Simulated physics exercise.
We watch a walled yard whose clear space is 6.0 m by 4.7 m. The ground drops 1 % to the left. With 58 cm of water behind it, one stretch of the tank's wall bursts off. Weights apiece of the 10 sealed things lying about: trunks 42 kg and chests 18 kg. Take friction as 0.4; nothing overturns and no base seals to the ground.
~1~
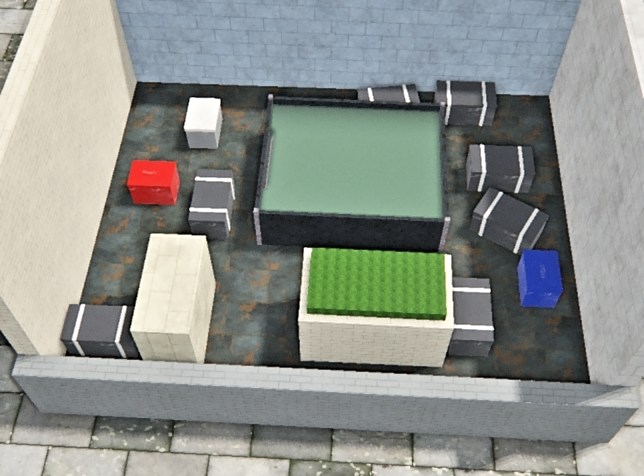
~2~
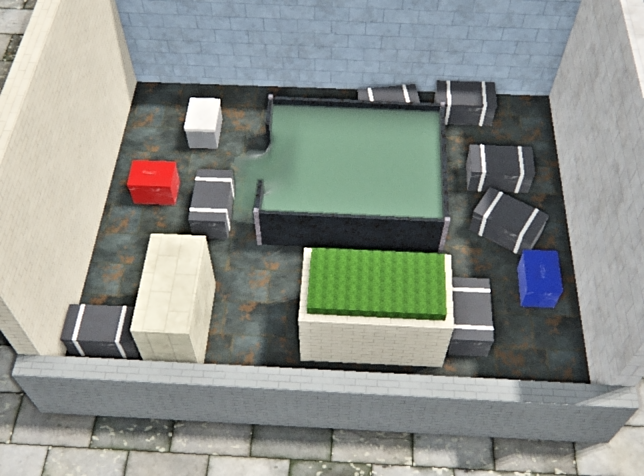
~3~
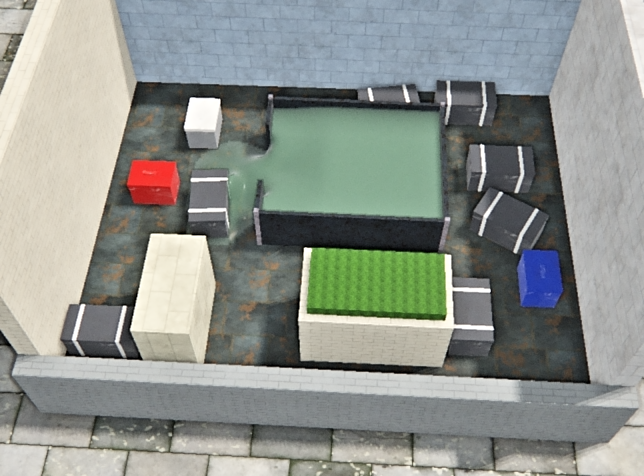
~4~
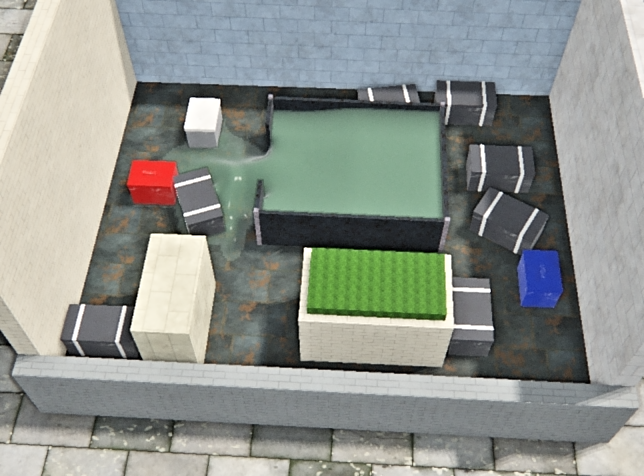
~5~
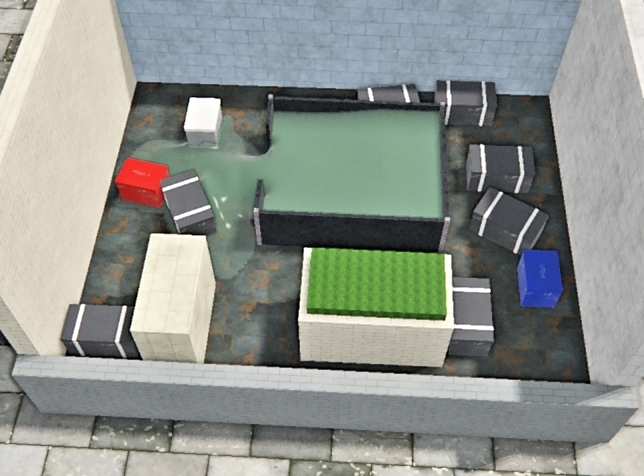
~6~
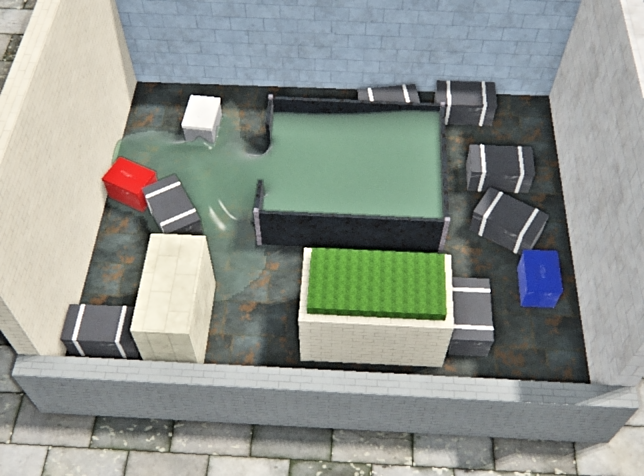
Greenish water fills a dark-walled tank in a walled yard with a mottled floor, seen from above by a camera that stays still. A white box, a red chest and a dark trunk sit to its left, a pale block and a grass-topped block in front, more trunks and a blue chest at right. The tank's left wall opens, water pours out and spreads leftward, and the nearby trunk turns and slides left, followed by the red chest.
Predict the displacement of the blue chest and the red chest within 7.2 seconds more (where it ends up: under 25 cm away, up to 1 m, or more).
The blue chest barely shifts; the red chest ends far away.
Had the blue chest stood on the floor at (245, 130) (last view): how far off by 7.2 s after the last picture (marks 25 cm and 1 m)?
It slides a little.
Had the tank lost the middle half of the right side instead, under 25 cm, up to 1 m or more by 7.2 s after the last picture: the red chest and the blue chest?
In that case the red chest holds its place, the blue chest ends far away.
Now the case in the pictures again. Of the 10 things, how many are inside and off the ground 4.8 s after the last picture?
3 of them.
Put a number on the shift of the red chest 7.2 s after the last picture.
Roughly 150 cm.
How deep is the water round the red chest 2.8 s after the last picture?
About 16 cm.
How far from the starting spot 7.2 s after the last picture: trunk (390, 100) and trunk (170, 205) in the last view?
In that order: 60 cm, 80 cm.
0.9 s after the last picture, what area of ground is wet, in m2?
Roughly 11.0 m2.
Then, 0.9 s after the last picture the blue chest is near (543, 270), 0.0 m from its start, aground; the red chest is near (104, 209), 0.8 m from its start, afloat; 1 afloat.
Then, 2.8 s after the last picture the blue chest is near (543, 270), 0.0 m from its start, aground; the red chest is near (148, 236), 1.0 m from its start, afloat; 3 afloat.
Then, 4.8 s after the last picture the blue chest is near (543, 270), 0.0 m from its start, aground; the red chest is near (234, 233), 1.4 m from its start, aground; 3 afloat.
Then, 7.2 s after the last picture the blue chest is near (543, 270), 0.0 m from its start, aground; the red chest is near (243, 250), 1.7 m from its start, aground; 4 afloat.
